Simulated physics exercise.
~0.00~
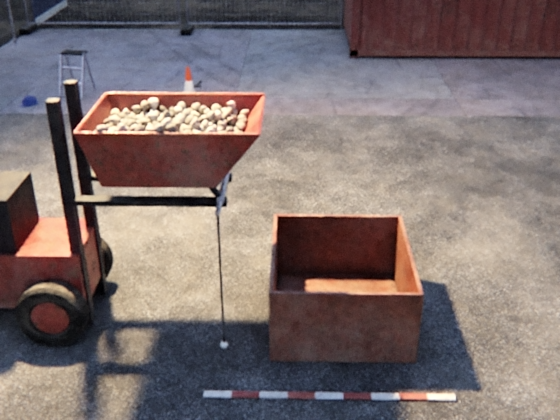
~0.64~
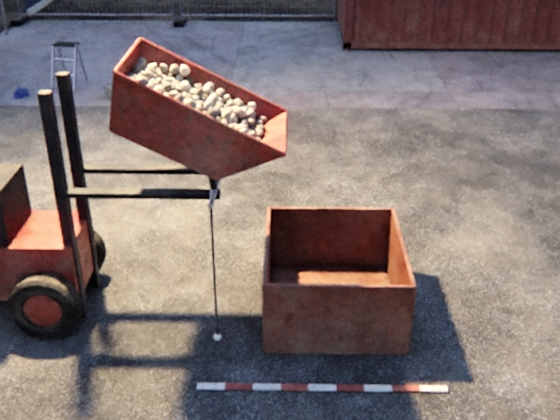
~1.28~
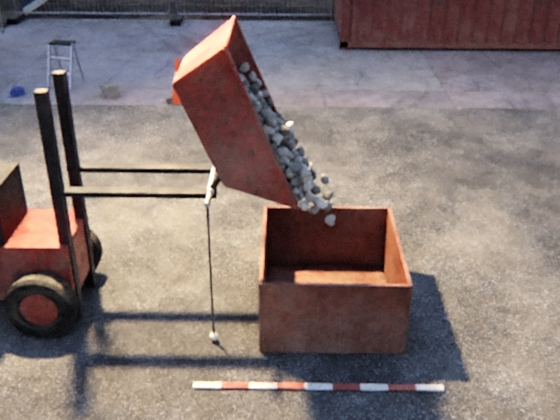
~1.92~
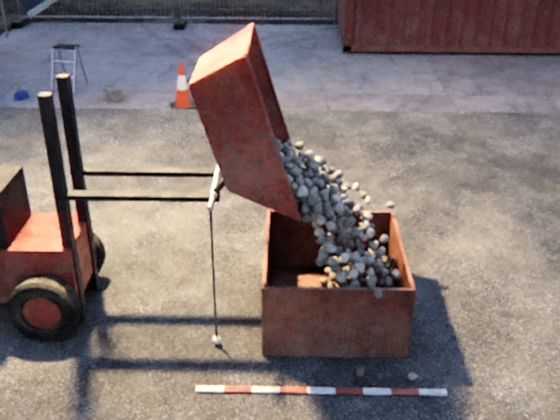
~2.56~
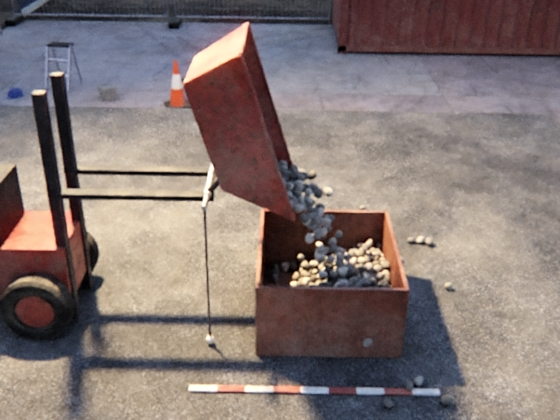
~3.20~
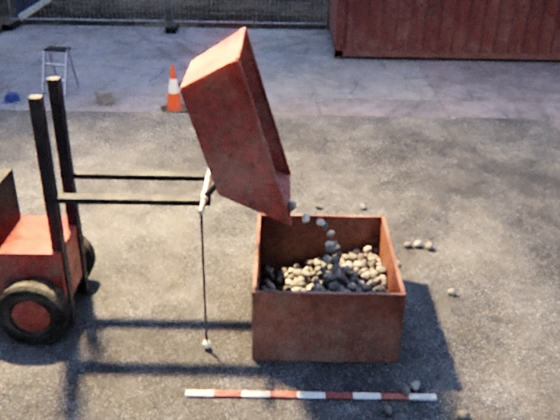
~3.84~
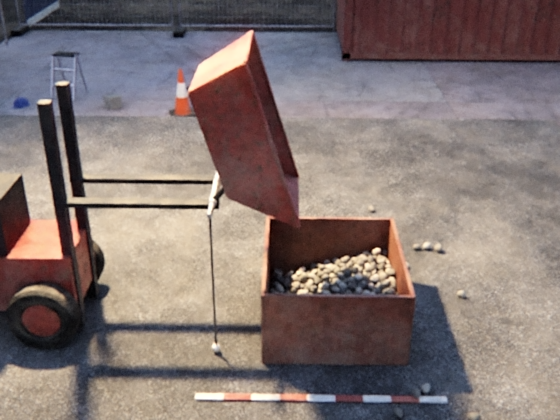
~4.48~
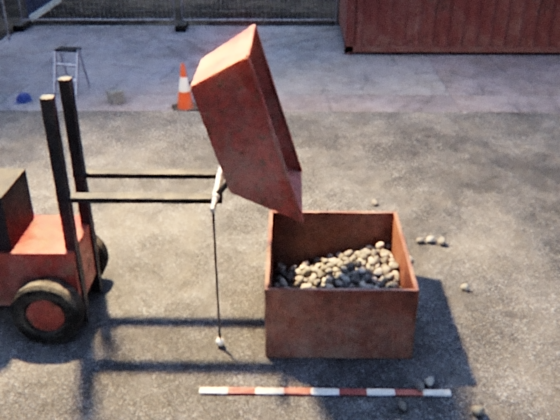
A forklift's red skip tips right, pouring stones into a bin, with a few scattered outside.
